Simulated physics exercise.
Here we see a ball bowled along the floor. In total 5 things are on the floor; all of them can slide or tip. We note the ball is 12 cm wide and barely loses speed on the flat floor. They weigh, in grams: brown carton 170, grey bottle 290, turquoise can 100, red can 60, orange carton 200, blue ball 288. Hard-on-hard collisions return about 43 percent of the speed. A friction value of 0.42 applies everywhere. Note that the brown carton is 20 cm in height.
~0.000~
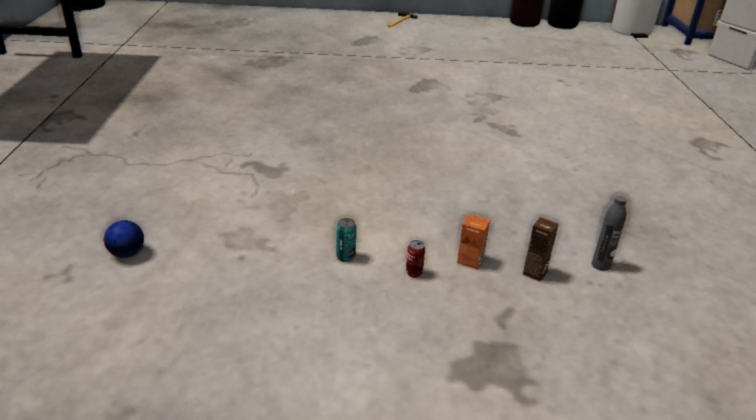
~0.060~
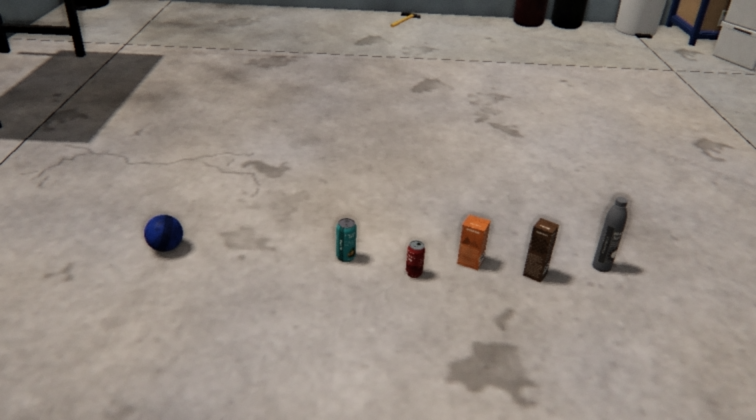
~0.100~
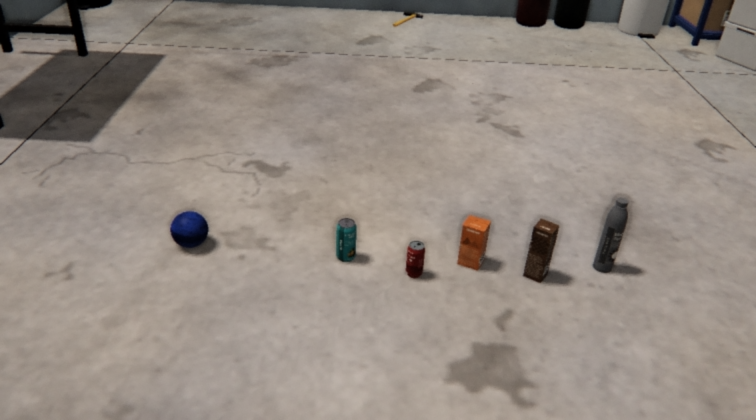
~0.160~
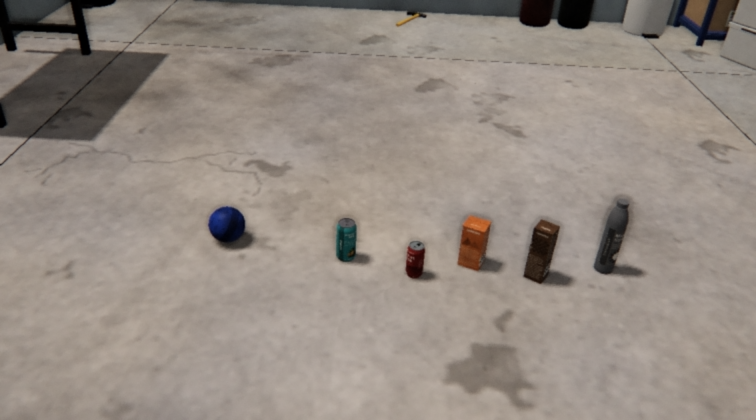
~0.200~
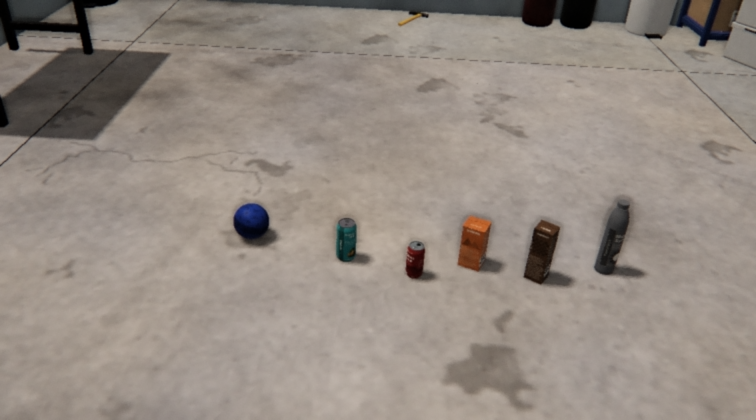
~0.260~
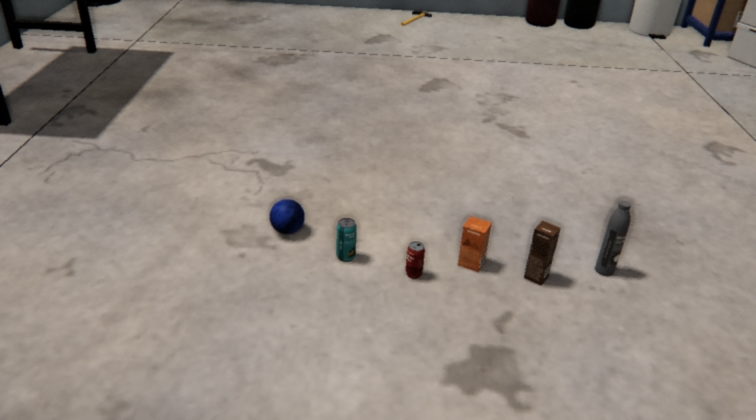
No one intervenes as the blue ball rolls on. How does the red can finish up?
The red can remains on its base.
Around 0.46 s, ball 93 cm along; blue ball near (398, 205).
Around 0.76 s, ball 153 cm along; blue ball near (547, 188).
Around 1.06 s, blue ball near (678, 174).
Finally (1.2 s), all 5 still in place (within 8 cm). Final places as that camera would see them, red can near (415, 261).
